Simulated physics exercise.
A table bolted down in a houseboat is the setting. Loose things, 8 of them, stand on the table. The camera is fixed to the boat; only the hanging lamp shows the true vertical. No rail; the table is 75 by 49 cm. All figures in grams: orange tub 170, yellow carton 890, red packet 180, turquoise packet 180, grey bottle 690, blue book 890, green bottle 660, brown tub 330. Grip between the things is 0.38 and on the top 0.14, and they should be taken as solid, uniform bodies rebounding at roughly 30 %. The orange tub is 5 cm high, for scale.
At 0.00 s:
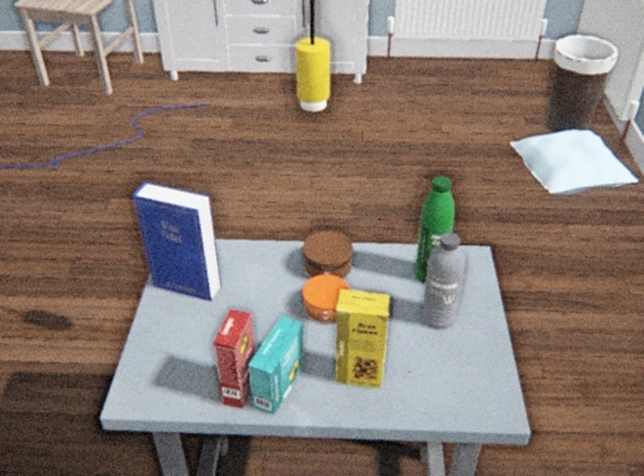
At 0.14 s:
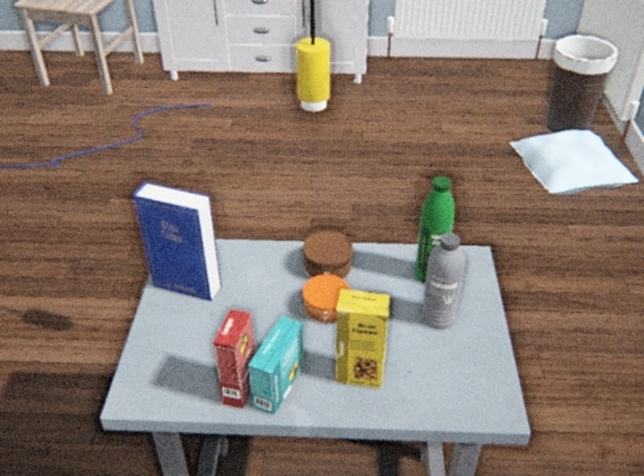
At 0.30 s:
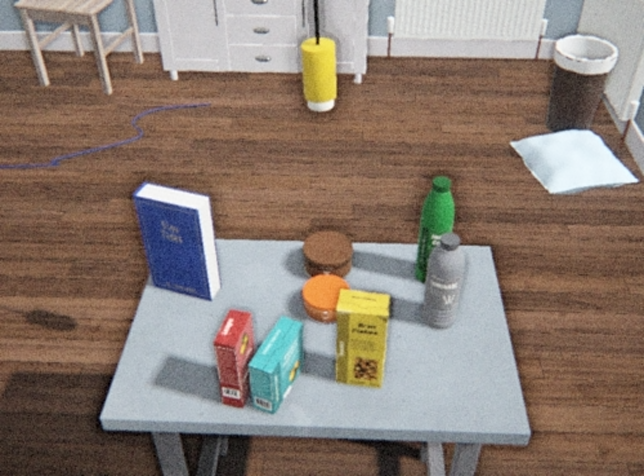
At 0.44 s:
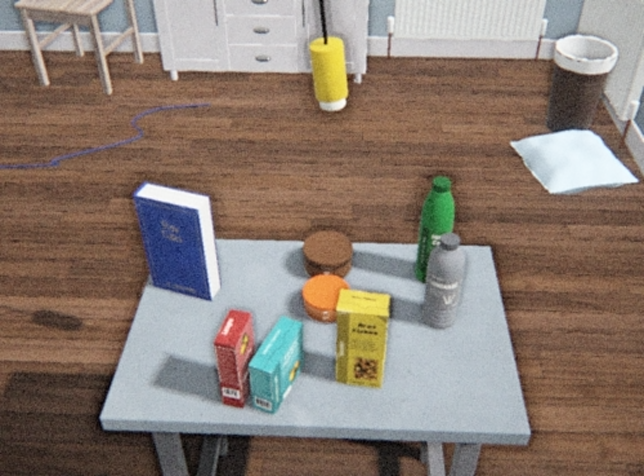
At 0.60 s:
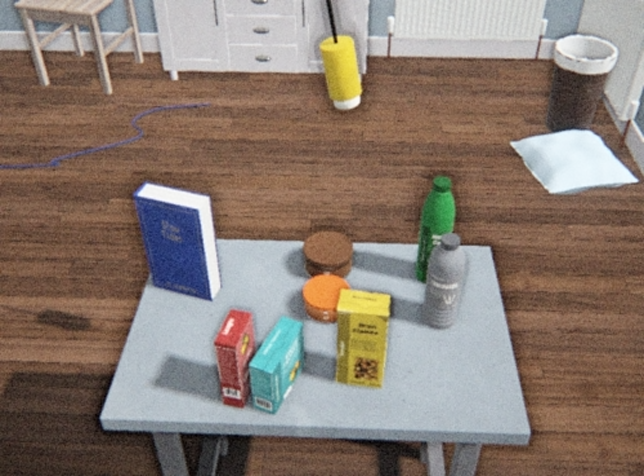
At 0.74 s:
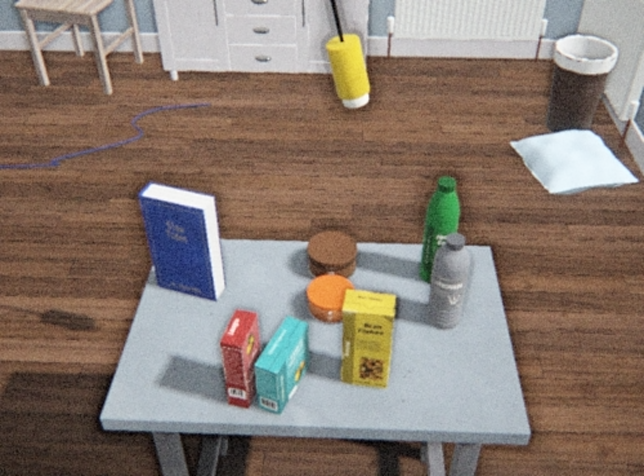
To begin with, a yellow lamp hangs straight behind a table holding a blue book, small cartons, tubs and two bottles, all still. The lamp then leans steadily further to the right as the room tilts, and finally the things on the tabletop slide very slightly right, staying upright.
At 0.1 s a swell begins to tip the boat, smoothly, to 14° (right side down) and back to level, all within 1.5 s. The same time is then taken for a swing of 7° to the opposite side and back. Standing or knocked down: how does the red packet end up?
Standing.
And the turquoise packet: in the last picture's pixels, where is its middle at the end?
End point: Approx. (442, 371).
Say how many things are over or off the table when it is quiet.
3.
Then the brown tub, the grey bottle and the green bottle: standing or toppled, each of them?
Well, the brown tub holds steady, the grey bottle tumbles down, and the green bottle tumbles down.
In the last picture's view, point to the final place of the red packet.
Near (406, 365).
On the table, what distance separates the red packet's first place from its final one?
30 cm.
Around 1.14 s, boat heeled 9°, right side down; red packet shifted 14 cm near (313, 362); yellow carton shifted 14 cm; turquoise packet shifted 13 cm.
Around 1.54 s, boat level; grey bottle and green bottle now off the table; red packet shifted 29 cm near (399, 365); turquoise packet shifted 29 cm.
Around 2.24 s, boat heeled 7°, left side down; yellow carton now off the table; red packet shifted 30 cm near (407, 365); blue book shifted 30 cm.
Finally (3.6 s), off the table and tipped over, yellow carton, grey bottle and green bottle; not toppled but over 5 cm from the start, orange tub, red packet, turquoise packet, blue book and brown tub. Final places as that camera would see them, red packet near (406, 365).
